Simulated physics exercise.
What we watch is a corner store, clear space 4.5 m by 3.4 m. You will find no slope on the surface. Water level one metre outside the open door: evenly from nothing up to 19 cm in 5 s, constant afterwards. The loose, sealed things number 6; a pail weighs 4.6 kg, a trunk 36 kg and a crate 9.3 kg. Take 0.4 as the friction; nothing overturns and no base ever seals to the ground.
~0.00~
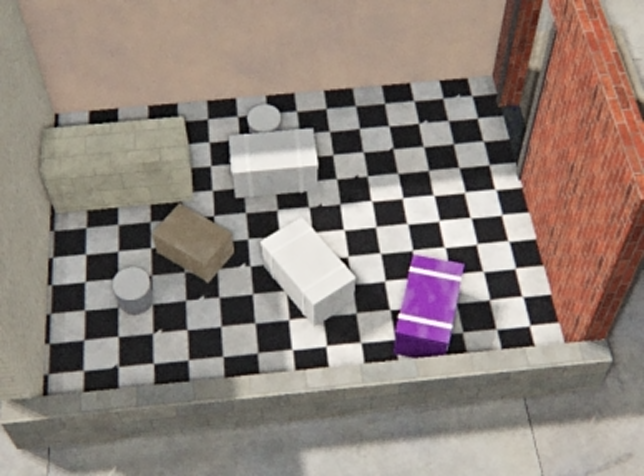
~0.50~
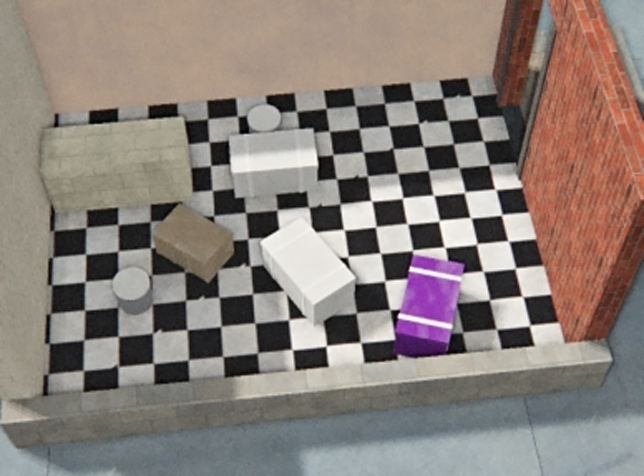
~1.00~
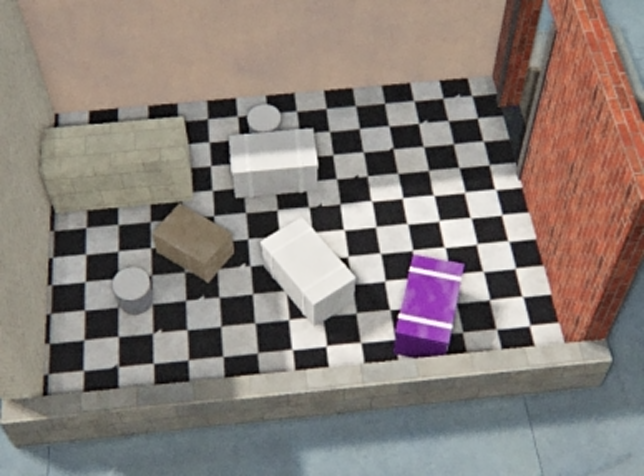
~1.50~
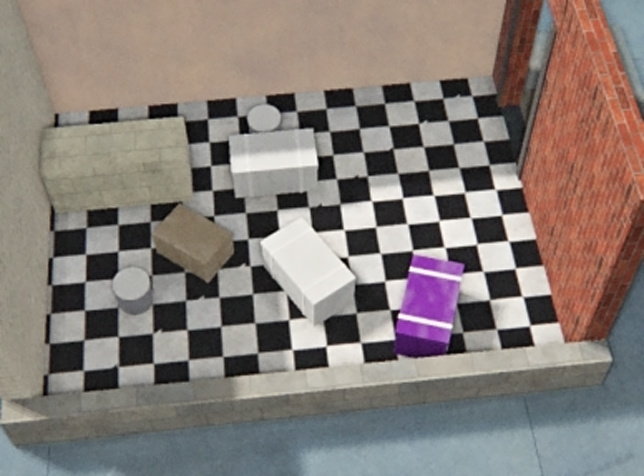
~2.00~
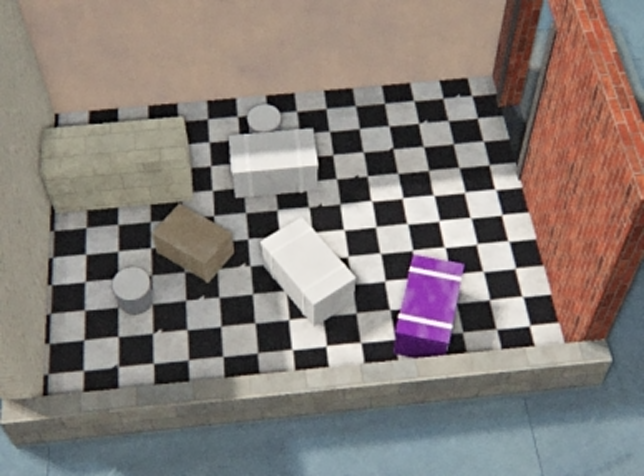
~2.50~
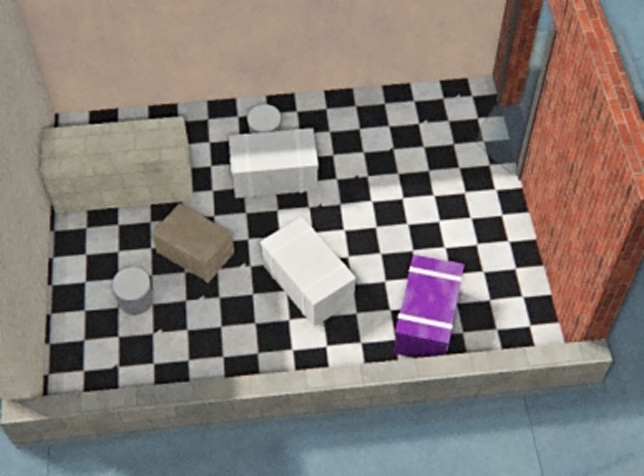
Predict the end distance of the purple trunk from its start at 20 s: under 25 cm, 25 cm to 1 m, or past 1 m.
The purple trunk ends up 25 cm to 1 m from its start.
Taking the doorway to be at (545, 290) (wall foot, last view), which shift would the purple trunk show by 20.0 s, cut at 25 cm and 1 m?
By then the purple trunk has been carried a long way.
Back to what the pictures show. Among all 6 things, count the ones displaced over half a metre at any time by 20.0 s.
By my tally, 6.
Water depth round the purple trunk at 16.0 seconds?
Depth: About 8 cm.
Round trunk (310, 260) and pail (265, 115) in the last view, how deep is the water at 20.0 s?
Close to 12 and 15 centimetres.
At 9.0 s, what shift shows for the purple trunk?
Around 0 cm from the start by that time.
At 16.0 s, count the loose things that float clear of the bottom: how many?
5.
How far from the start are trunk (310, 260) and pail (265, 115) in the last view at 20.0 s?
Shifts: 80 cm / 200 cm.
After 4.0 s the purple trunk is near (431, 298), 0.0 m from its start, aground; 0 afloat.
After 9.0 s the purple trunk is near (431, 298), 0.0 m from its start, aground; 1 afloat.
After 16.0 s the purple trunk is near (439, 298), 0.1 m from its start, aground; 5 afloat.
After 20.0 s the purple trunk is near (486, 270), 0.6 m from its start, afloat; 6 afloat.
